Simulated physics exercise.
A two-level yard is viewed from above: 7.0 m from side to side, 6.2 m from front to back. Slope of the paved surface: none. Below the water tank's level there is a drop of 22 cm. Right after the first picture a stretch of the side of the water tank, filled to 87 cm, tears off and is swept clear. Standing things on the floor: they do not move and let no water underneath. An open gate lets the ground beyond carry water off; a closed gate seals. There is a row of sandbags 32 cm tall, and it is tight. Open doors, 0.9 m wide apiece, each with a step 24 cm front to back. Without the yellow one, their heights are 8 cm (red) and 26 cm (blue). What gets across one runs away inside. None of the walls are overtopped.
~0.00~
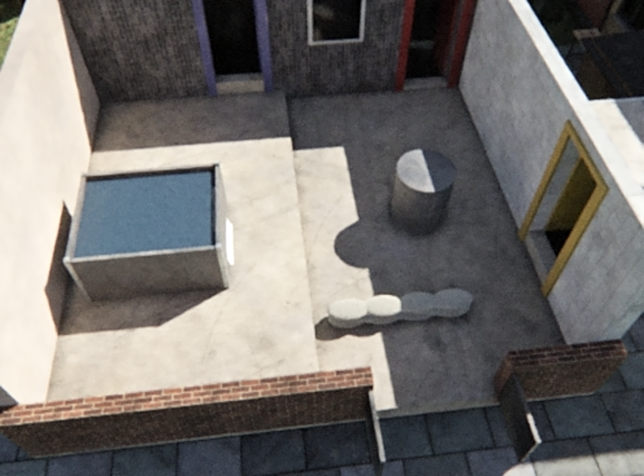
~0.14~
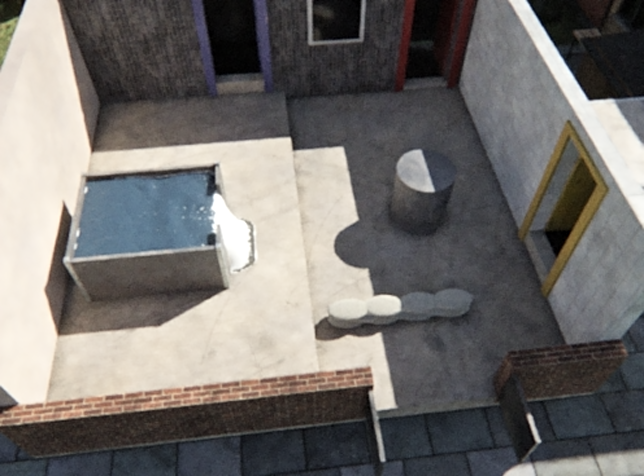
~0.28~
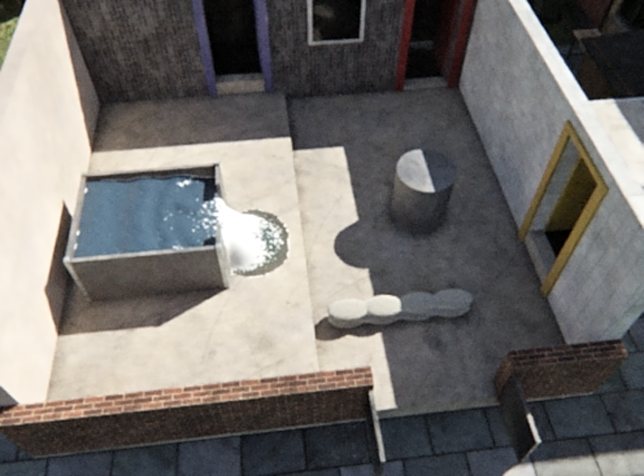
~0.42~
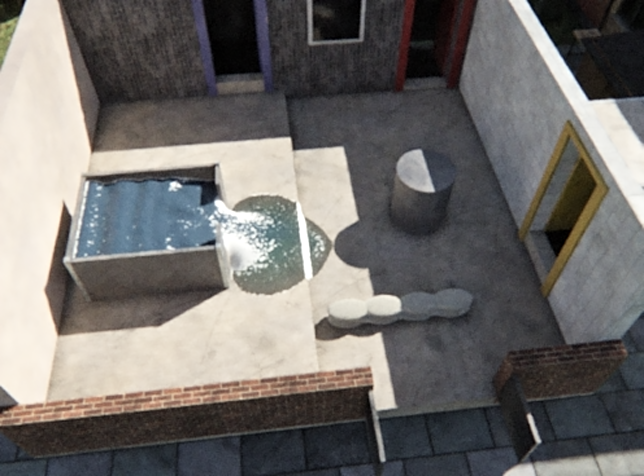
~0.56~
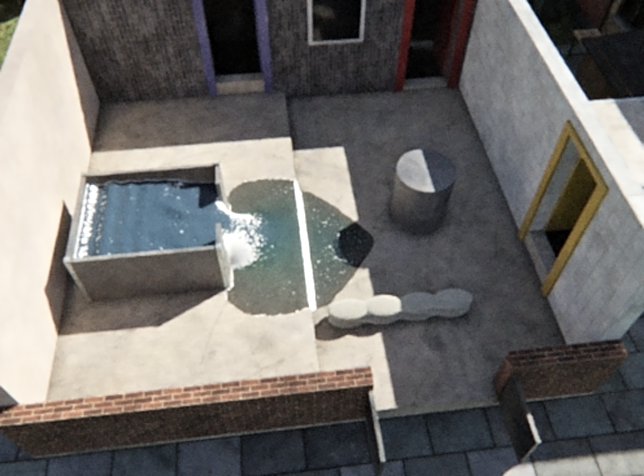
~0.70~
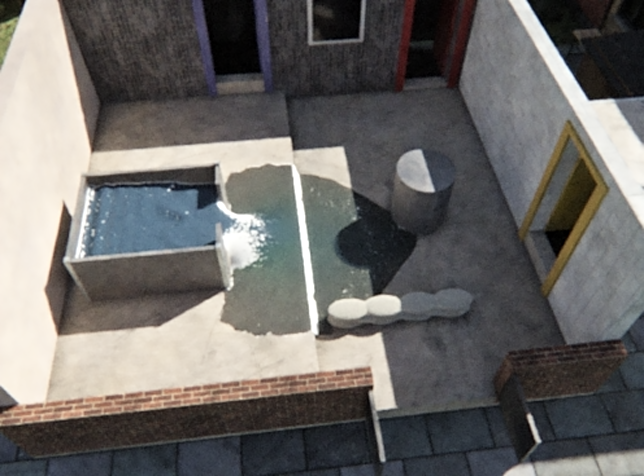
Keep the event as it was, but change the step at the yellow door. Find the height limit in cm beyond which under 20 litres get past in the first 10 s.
The limit sits near 33 cm.
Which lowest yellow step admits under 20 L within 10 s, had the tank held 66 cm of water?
22 cm.
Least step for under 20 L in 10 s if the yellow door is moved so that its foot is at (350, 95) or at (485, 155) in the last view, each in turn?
You'd want about 8.0 cm there first, then about 9.0 cm.
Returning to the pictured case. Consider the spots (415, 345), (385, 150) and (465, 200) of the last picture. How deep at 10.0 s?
Around 6 cm, 8 cm and 5 cm.
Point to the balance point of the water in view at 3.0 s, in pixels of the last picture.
My guess is close to (306, 238).
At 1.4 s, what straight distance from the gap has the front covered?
Some 4.8 m out.
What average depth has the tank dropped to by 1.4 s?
Roughly 55 cm on average.
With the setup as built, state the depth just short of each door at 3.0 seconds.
Yellow door 29 cm, red door 20 cm, blue door 0 cm.
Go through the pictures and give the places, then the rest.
The first picture shows the water tank at (149, 213) is whole and still, 87 cm deep; the yellow door at (554, 223) is dry.
In the second picture, water pours out at (222, 230) and has run 0.4 m, to (253, 255); about 10 cm deep outside, 87 cm at the back.
In the third picture, water pours out at (222, 232) and has run 0.9 m, to (284, 249); about 13 cm deep outside, 87 cm at the back.
In the fourth picture, the front is at (326, 247), 1.6 m from the gap at (222, 233); 2.0 m2 of floor is wet, 83 cm left at the back.
In the fifth picture, the gap is at (222, 232), the front 2.2 m out at (367, 243); the back of the water tank holds 74 cm.
In the sixth picture, water pours out at (222, 232) and has run 2.9 m, to (411, 236); about 4 cm deep outside, 74 cm at the back; the yellow door at (554, 223), 4.8 m from the gap, is still 1.9 m from the nearest water.
After 1.4 s water covers 30 % of the floor, deepest (40 cm) near (240, 243); 15 cm at the yellow door, 0 litres in over its 27 cm step.
After 3.0 s water covers 50 % of the floor, deepest (30 cm) near (527, 273); 29 cm at the yellow door, 46 litres in over its 27 cm step.
After 10.0 s water covers 55 % of the floor, deepest (12 cm) near (562, 358); 12 cm at the yellow door, 51 litres in over its 27 cm step.
At the yellow door as built, the water arrived by 1.3 s and peaked near 36 cm at 2.2 s.
With a step of 29.5 cm, 36 litres would have come in within the 10 s; with 40.5 cm, 3 litres. So under 20 litres takes about 33 cm.
